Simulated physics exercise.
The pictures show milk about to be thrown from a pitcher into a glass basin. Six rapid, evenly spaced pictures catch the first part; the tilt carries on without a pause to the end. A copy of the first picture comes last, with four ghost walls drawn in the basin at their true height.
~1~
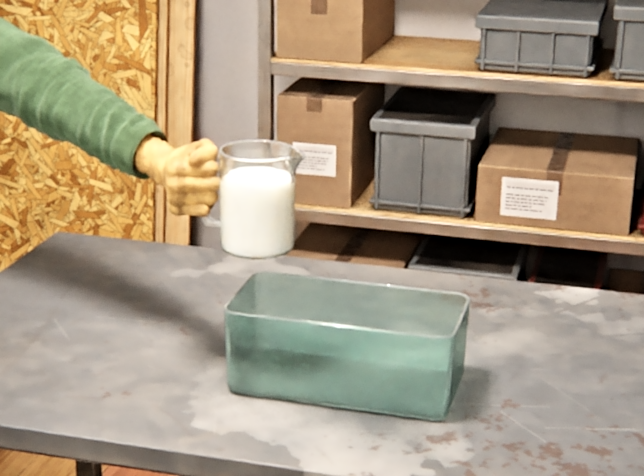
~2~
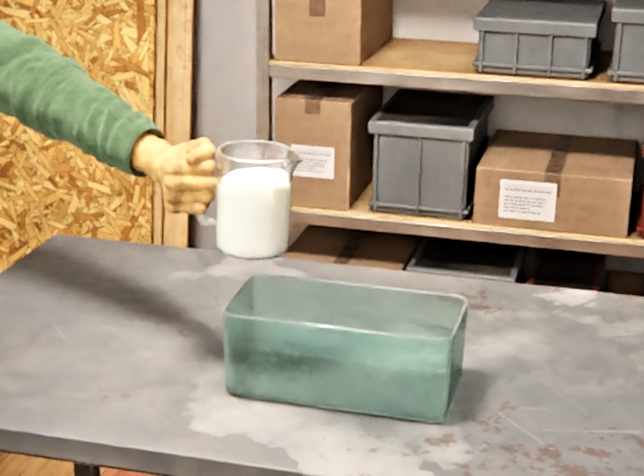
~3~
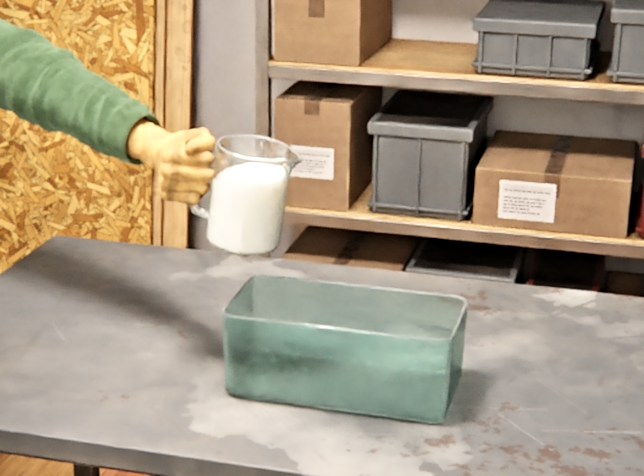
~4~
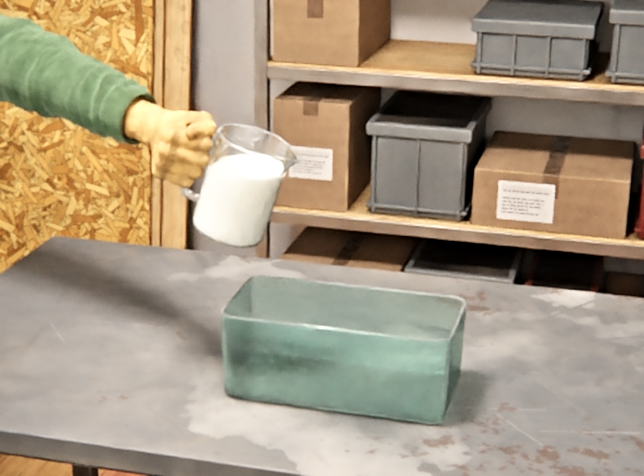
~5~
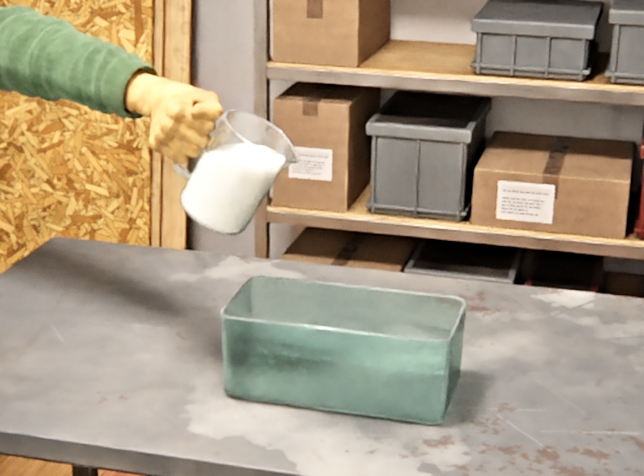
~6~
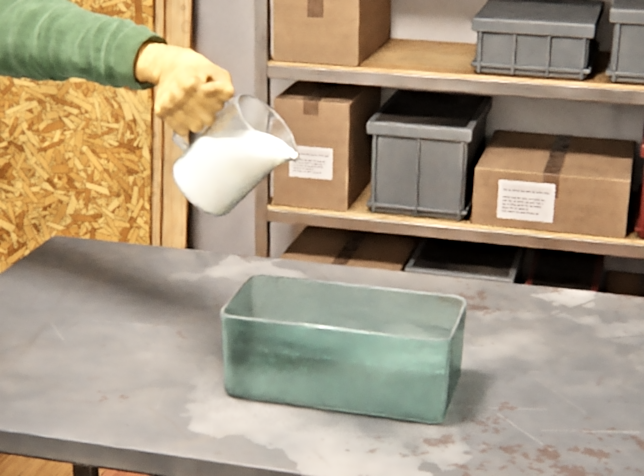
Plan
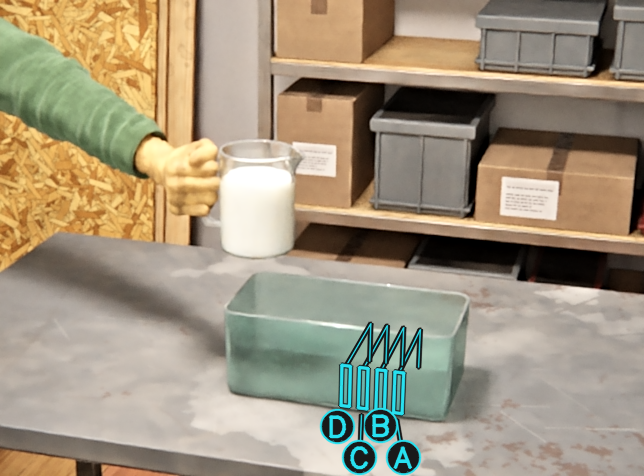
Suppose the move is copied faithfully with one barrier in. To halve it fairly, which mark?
B.
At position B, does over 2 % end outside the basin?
Yes, it does.
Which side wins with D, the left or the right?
The right one.
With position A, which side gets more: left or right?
The left one.
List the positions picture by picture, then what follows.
Upright, lip at (303, 156); basin from (228, 389) to (449, 419); nothing has left yet.
Tipped about 2°, lip at (301, 159); nothing has left yet.
Tipped about 8°, lip at (301, 159); nothing has left yet.
Tipped about 17°, lip at (299, 160); nothing has left yet.
Tipped about 29°, lip at (298, 160); nothing has left yet.
Tipped about 43°, lip at (298, 159); nothing has left yet.
On the marked copy, A at (396, 419); B at (379, 417); C at (361, 414); D at (344, 412).
With A, about 81 % ends left of the wall and 15 % right of it; 4 % is lost outside.
With B, about 53 % ends left of the wall and 40 % right of it; 7 % is lost outside.
With C, about 23 % ends left of the wall and 72 % right of it; 5 % is lost outside.
With D, about 9 % ends left of the wall and 88 % right of it; 4 % is lost outside.
